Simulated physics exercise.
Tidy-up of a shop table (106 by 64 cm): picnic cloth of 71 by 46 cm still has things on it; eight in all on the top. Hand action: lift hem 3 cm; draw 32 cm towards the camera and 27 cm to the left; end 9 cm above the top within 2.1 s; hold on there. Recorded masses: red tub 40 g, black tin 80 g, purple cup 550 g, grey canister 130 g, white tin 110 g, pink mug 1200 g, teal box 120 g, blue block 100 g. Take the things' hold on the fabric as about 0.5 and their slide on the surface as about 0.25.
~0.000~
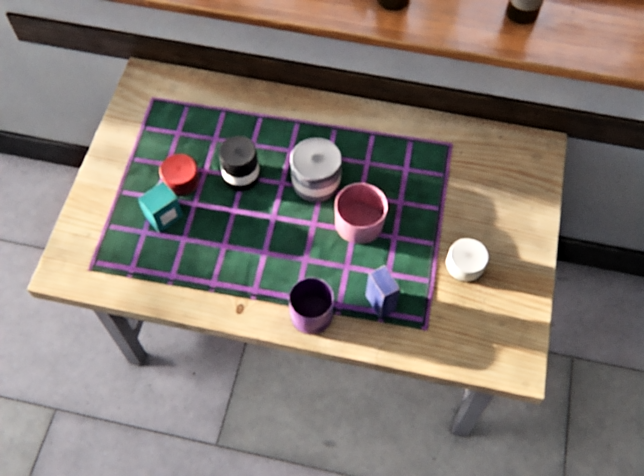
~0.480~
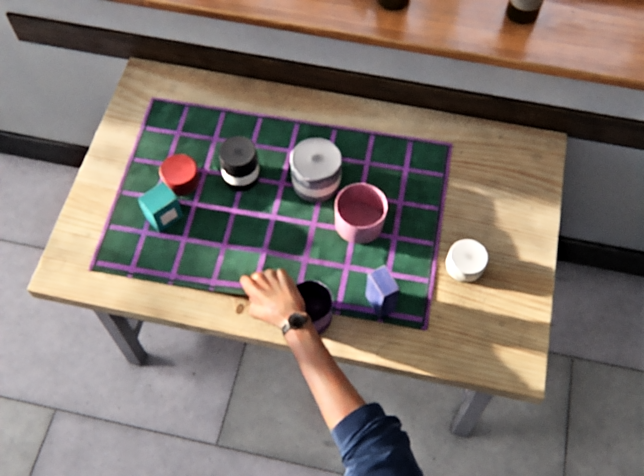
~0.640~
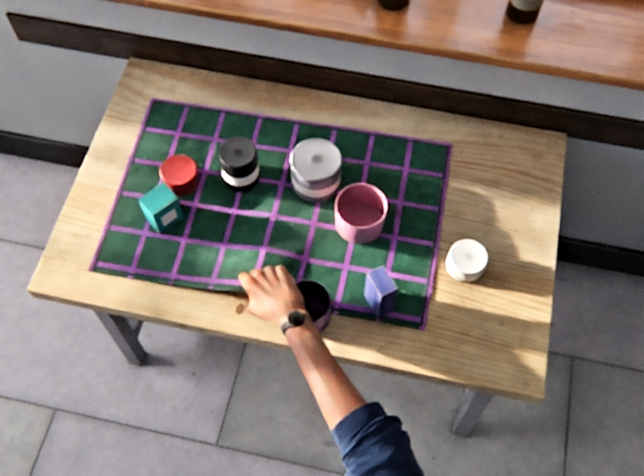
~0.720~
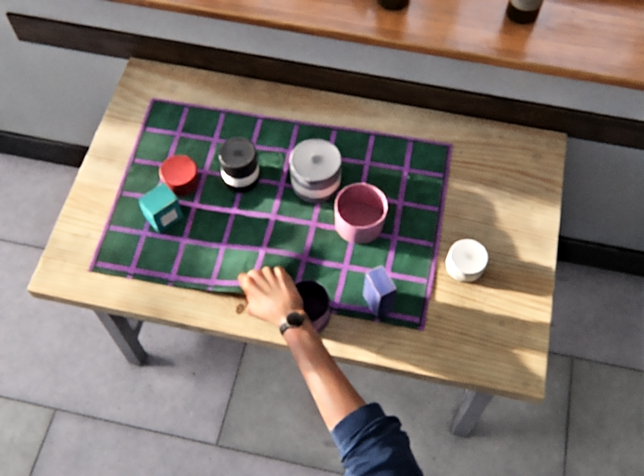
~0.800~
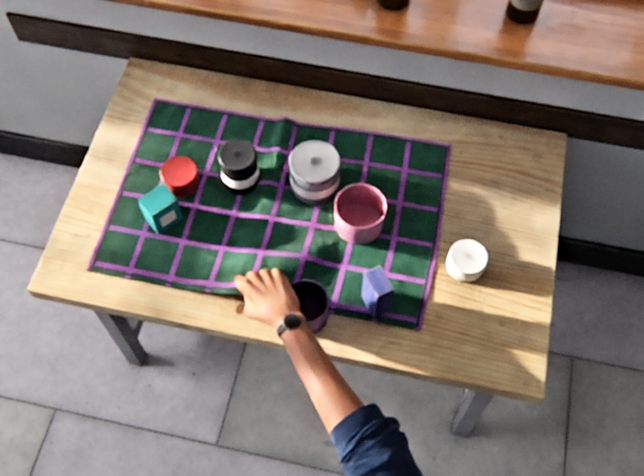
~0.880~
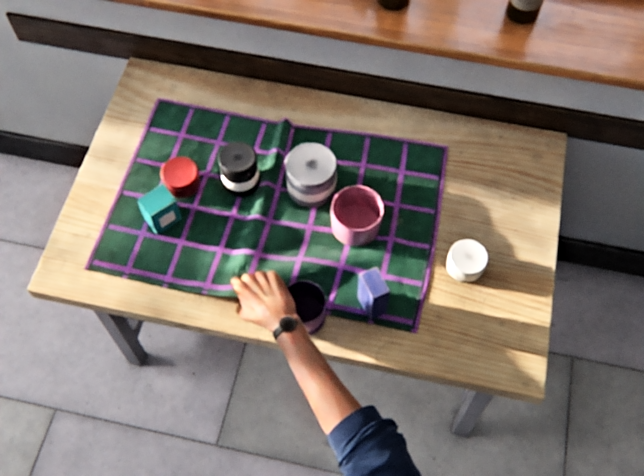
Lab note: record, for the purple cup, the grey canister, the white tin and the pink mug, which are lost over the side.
Outcome: The purple cup won't stay. The grey canister won't stay. The white tin won't leave. The pink mug won't stay.
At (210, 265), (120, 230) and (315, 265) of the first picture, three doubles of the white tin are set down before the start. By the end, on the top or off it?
Off the top, off the top, off the top.
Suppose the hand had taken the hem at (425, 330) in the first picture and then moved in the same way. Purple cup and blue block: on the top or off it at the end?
Note - purple cup: Off the top; blue block: Off the top.
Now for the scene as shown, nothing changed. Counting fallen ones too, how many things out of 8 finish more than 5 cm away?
7 in all.
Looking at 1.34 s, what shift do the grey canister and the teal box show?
Grey canister: 15 cm; teal box: 8 cm.
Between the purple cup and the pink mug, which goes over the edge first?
Purple.
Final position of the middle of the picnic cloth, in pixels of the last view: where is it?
Midpoint, last view: Approx. (87, 306).
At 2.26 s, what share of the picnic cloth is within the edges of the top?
I'd say close to 45 per cent of it.
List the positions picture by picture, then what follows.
Shows, purple cup (311, 298); grey canister (316, 158); white tin (469, 255); pink mug (361, 205); picnic cloth corners (88, 270) (152, 98) (452, 144) (427, 330), in the first picture.
Shows, purple cup (311, 300); picnic cloth corners (89, 270) (152, 98); grip (253, 296), in the second picture.
Shows, picnic cloth corners (89, 271) (152, 98); grip (253, 294), in the third picture.
Shows, picnic cloth corners (88, 271) (152, 98); grip (251, 294), in the fourth picture.
Shows, black tin (237, 154); blue block (379, 281); picnic cloth corners (87, 271) (155, 99); grip (248, 296), in the fifth picture.
Shows, purple cup (304, 300); grey canister (311, 163); white tin (469, 256); pink mug (358, 208); picnic cloth corners (85, 269) (158, 98) (447, 147) (416, 333); grip (244, 299), in the sixth picture.
At 1.3 s, 100 % of the picnic cloth is still over the top; grey canister 13 cm off its start, pink mug 11 cm off its start, purple cup 10 cm off its start.
At 1.8 s, 75 % of the picnic cloth is still over the top; grey canister 27 cm off its start, purple cup over the edge, pink mug 26 cm off its start.
At 2.3 s, 45 % of the picnic cloth is still over the top; pink mug 39 cm off its start at (211, 323), grey canister 39 cm off its start at (166, 267), purple cup over the edge.
At 2.7 s, 25 % of the picnic cloth is still over the top; pink mug over the edge, grey canister on its side, 52 cm off its start, purple cup over the edge.
At 4.3 s, 25 % of the picnic cloth is still over the top; pink mug over the edge, grey canister over the edge, purple cup over the edge, white tin 0 cm off its start at (469, 256).
